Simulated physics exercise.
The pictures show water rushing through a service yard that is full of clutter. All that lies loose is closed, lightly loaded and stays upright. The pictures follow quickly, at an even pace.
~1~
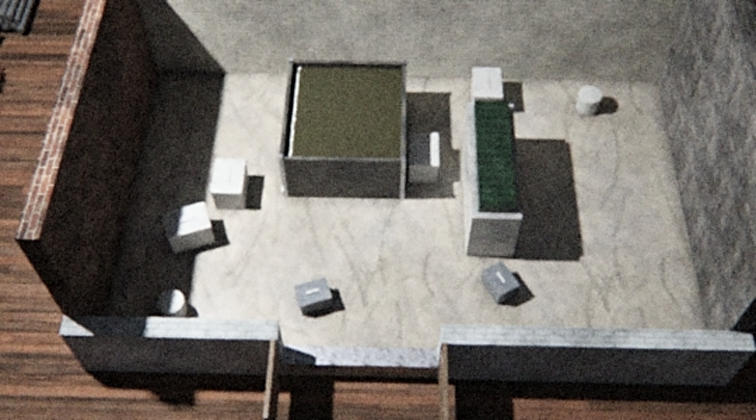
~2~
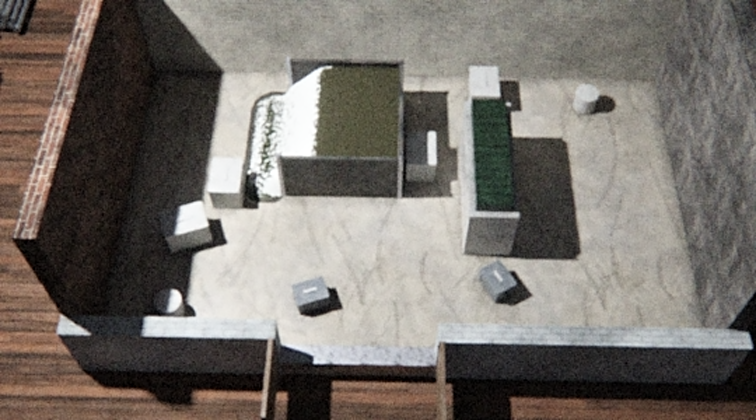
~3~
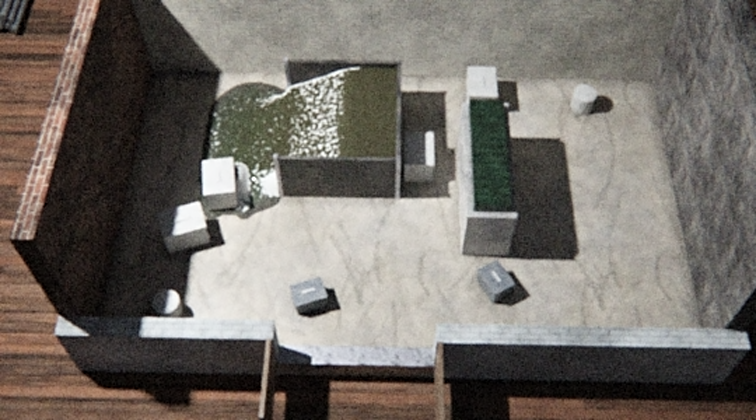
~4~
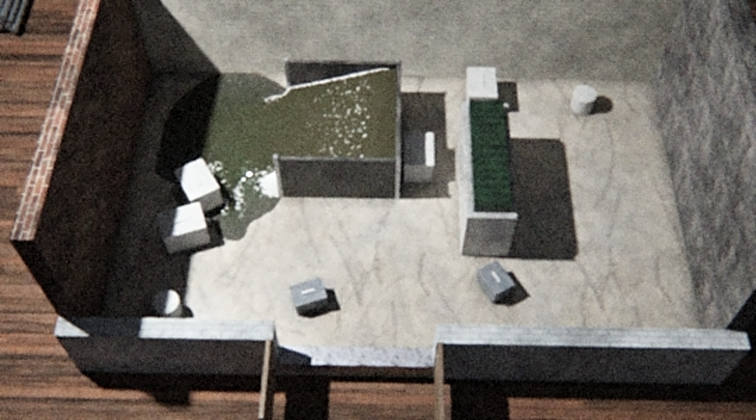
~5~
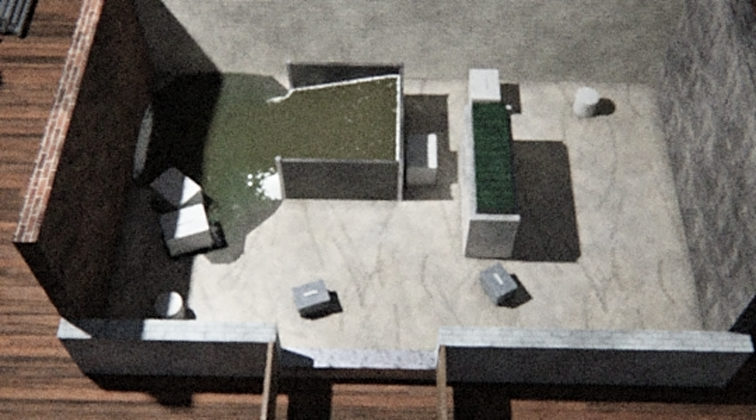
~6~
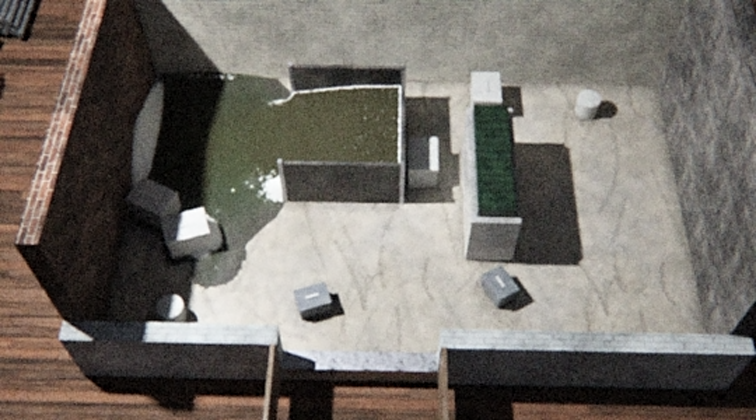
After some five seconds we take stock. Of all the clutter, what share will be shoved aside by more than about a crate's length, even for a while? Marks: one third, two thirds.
It is at least two thirds.
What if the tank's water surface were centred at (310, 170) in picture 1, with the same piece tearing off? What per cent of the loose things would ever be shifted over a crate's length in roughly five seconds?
Near 80 in a hundred.
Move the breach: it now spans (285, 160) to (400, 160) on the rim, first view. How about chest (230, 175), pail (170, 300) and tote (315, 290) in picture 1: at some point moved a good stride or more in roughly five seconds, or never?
In that order: Short of that, that far or more, shifted that much.
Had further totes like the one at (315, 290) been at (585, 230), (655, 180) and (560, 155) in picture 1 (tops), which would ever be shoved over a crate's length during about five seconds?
In turn: Not that far, never so far, never so far.
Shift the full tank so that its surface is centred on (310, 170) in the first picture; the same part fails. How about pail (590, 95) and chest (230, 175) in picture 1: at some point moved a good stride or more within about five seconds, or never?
In turn: Less than that, shifted that much.
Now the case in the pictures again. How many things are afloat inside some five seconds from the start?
I count 1.
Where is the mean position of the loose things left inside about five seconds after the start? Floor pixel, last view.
Close to (464, 214).
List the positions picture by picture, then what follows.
In the first frame, a chest at (228, 175), on the bottom; a chest at (186, 220) rests on the ground; 0 of 8 have shifted.
In the second frame, a chest at (226, 175) rests on the ground; a chest at (184, 219) rests on the ground; 0 of 8 have shifted.
In the third frame, a chest at (218, 176), on the bottom, close to its start; a chest at (181, 220) rests on the ground; 1 of 8 have shifted.
In the fourth frame, a chest at (196, 179) rests on the ground, a stride from its start; a chest at (181, 220), on the bottom; 1 of 8 have shifted.
In the fifth frame, a chest at (175, 186), on the bottom, a stride from its start; a chest at (184, 222), on the bottom; 1 of 8 have shifted.
In the sixth frame, a chest at (151, 195), on the bottom, a stride from its start; a chest at (185, 225), on the bottom; 1 of 8 have shifted.
A moment on, 1 of 8 are well off their spots; 1 afloat.
Next, 3 of 8 are well off their spots; 3 afloat.
Later, 4 of 8 are well off their spots; 1 afloat.
In the end, 6 of 8 are well off their spots, and 6 have been at some point; 1 afloat.
